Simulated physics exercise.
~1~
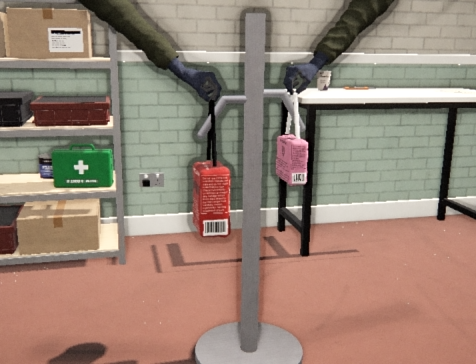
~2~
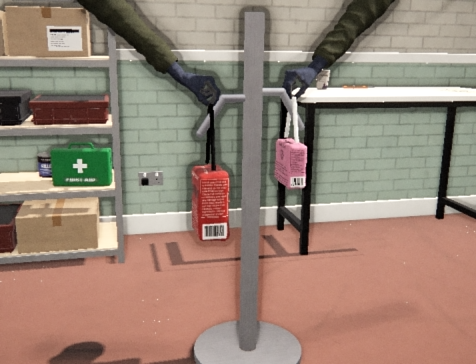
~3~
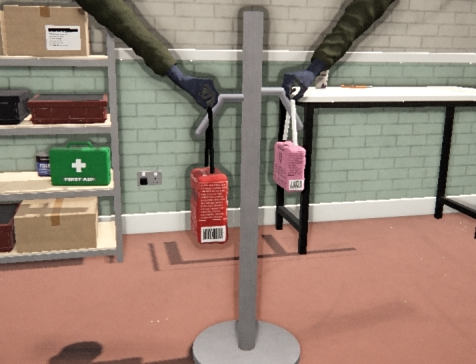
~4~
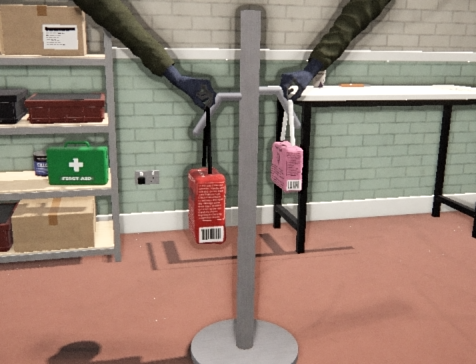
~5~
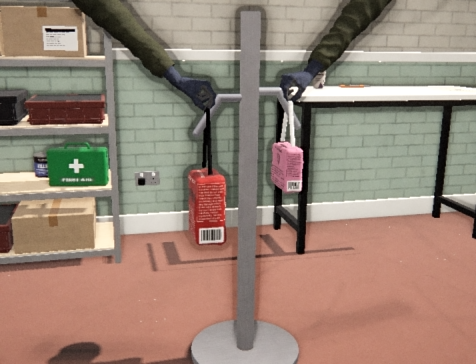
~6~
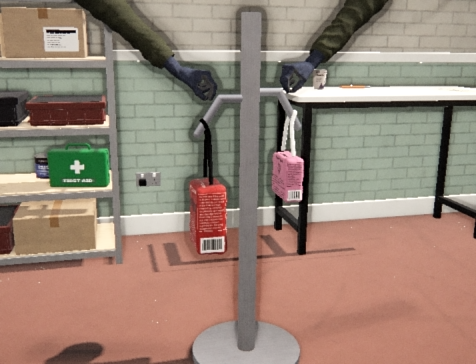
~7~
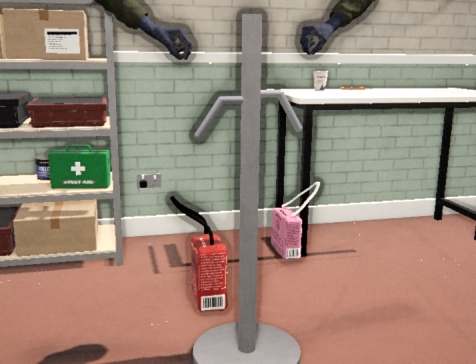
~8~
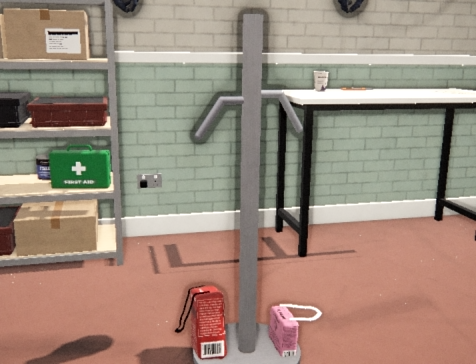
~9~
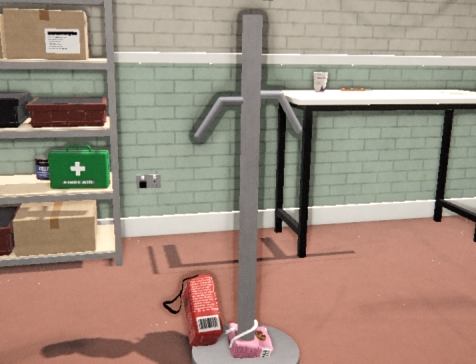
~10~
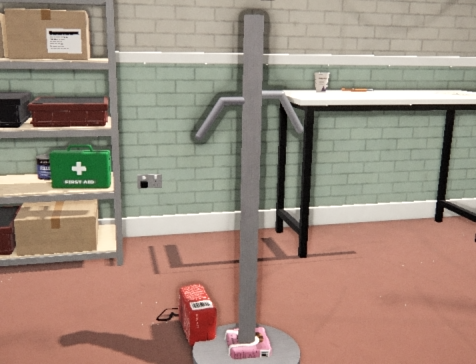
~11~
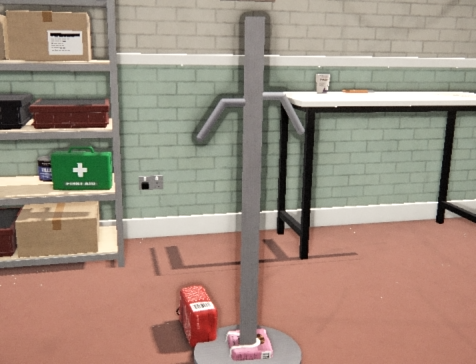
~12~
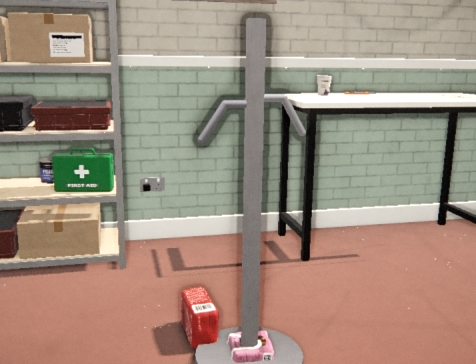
To begin with, two gloved hands hold a red sack by its dark loop and a pink pouch by its pale loop at the two downward-sloping pegs of a grey post, red on the left and pink on the right. The hands lower them slightly, then let go and draw back upward. Neither loop stays on its peg, and both items drop to the base. The red sack leans and tips over to the left, while the pink pouch topples inward. Finally, the sack lies on the floor beside the base and the pouch rests at the post's foot, both pegs empty.
